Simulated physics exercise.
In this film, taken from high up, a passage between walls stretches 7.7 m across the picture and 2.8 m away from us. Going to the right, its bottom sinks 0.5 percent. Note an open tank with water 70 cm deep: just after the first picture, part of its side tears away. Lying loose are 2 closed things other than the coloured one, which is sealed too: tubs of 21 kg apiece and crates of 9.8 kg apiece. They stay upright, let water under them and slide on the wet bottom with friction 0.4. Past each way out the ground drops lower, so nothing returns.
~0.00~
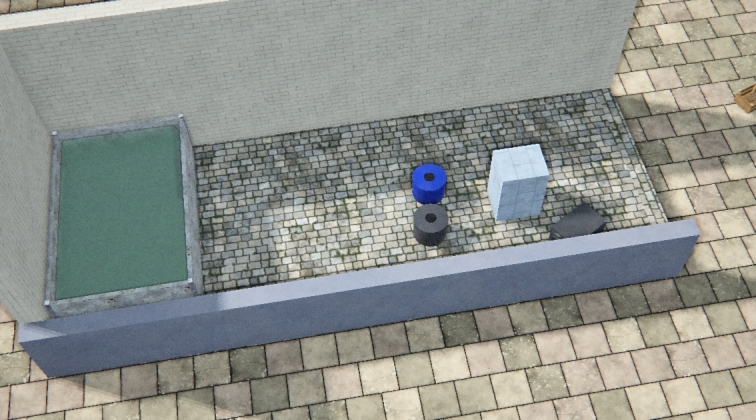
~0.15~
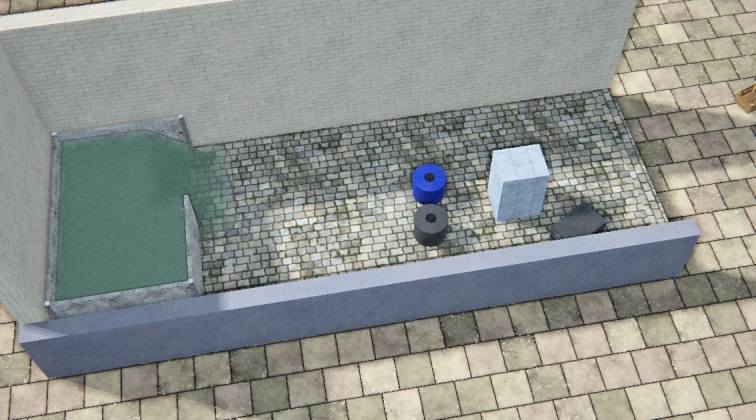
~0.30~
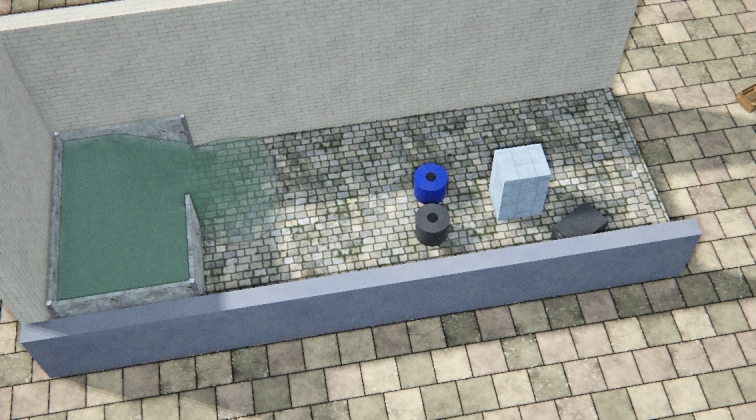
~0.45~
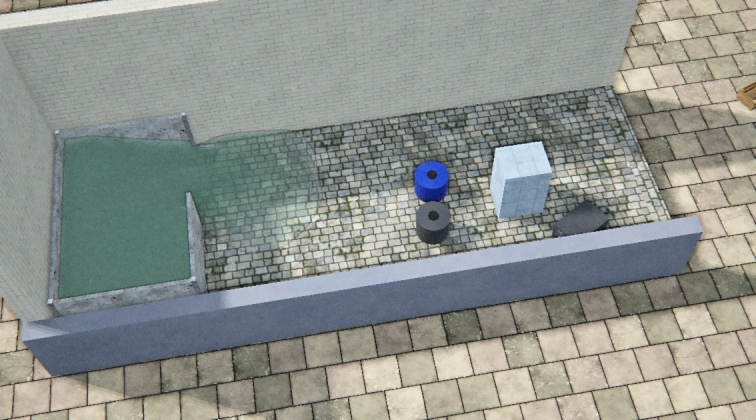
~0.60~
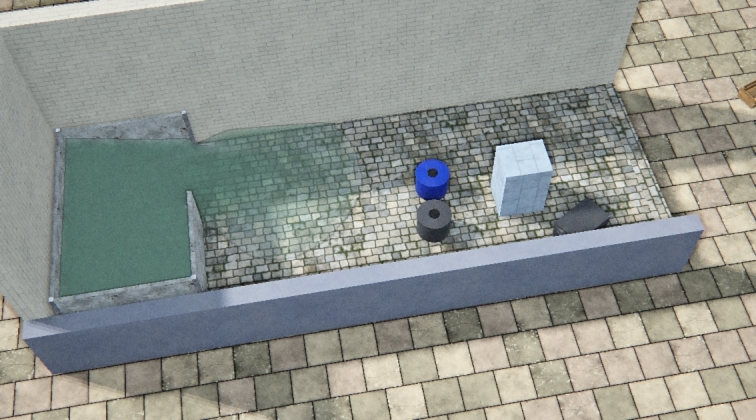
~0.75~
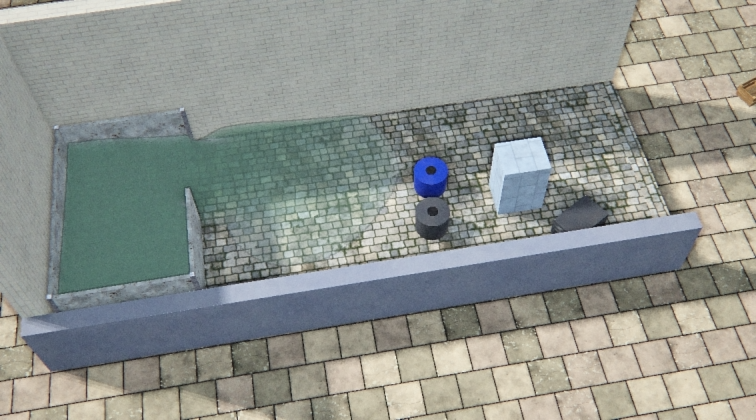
In a walled passage, a tank's side breaks open and green water spreads rightward across the paving.
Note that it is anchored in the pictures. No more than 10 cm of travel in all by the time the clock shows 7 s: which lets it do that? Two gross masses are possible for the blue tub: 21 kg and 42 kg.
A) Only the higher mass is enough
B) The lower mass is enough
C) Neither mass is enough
C, neither mass is enough.
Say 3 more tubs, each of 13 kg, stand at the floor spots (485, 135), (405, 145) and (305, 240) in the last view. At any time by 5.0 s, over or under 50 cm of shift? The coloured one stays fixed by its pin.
In order: Greater, greater and smaller.
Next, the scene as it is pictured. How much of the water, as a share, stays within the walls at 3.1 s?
Around 86 % of the water.
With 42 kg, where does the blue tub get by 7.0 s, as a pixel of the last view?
I'd look near (477, 180).
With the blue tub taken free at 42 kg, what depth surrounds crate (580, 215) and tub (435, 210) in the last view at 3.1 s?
Depths: Near 5 cm, then near 10 cm.
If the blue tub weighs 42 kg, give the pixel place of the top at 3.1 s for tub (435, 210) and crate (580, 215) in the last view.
They end up about (595, 210) and (633, 187) in the last view.
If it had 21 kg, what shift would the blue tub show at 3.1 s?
About 100 cm.
After 1.4 s the blue tub would be 26 cm from its start with 21 kg and 4 cm from its start with 42 kg; 10 cm of water round it then.
After 3.1 s the blue tub would be 98 cm from its start with 21 kg and 62 cm from its start with 42 kg; 12 cm of water round it then.
After 4.9 s the blue tub would be gone out with 21 kg and 62 cm from its start with 42 kg; 10 cm of water round it then.
After 7.0 s the blue tub would be gone out with 21 kg and 62 cm from its start with 42 kg; 6 cm of water round it then.
